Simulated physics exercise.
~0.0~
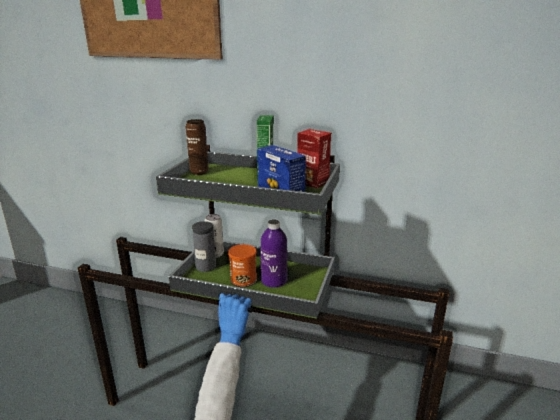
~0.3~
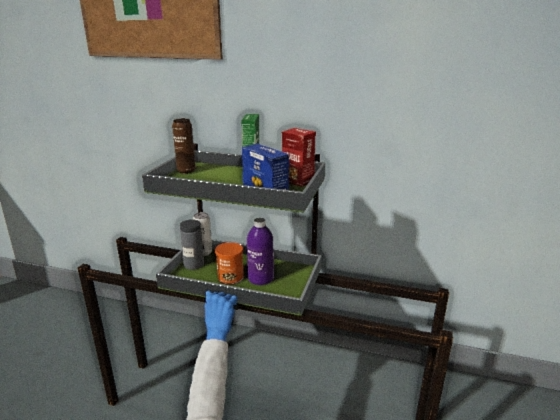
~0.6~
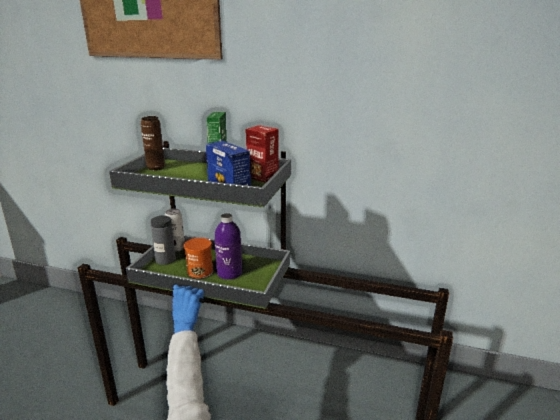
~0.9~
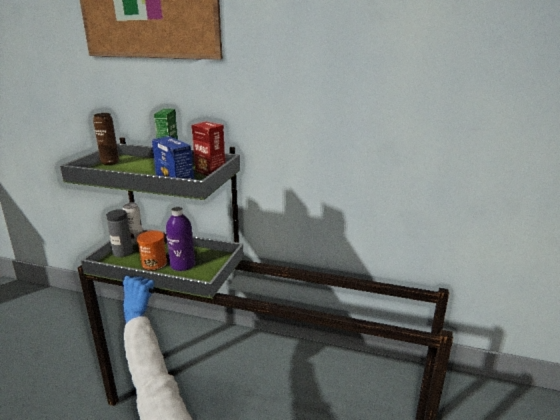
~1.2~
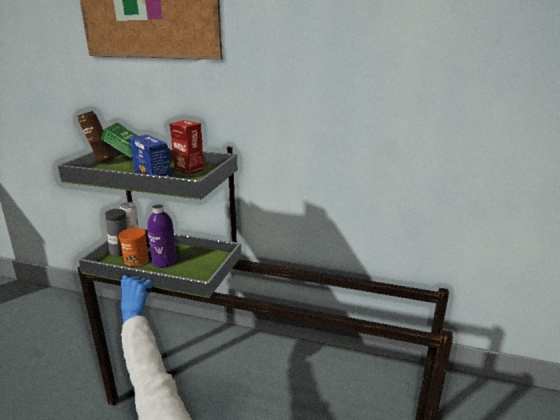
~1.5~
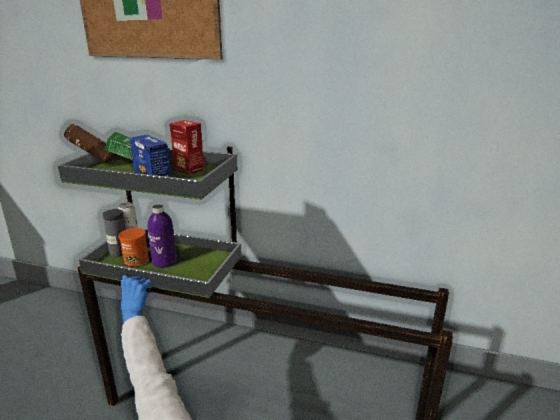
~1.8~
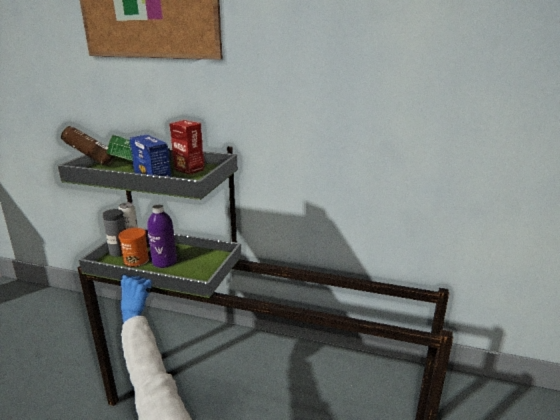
The video shows a blue-gloved hand moving a two-tiered tray of containers leftward along a dark rack until it stops at the left end. The items shift left, and on the upper tier the brown can and green packet tip over and stay toppled while the others remain upright.
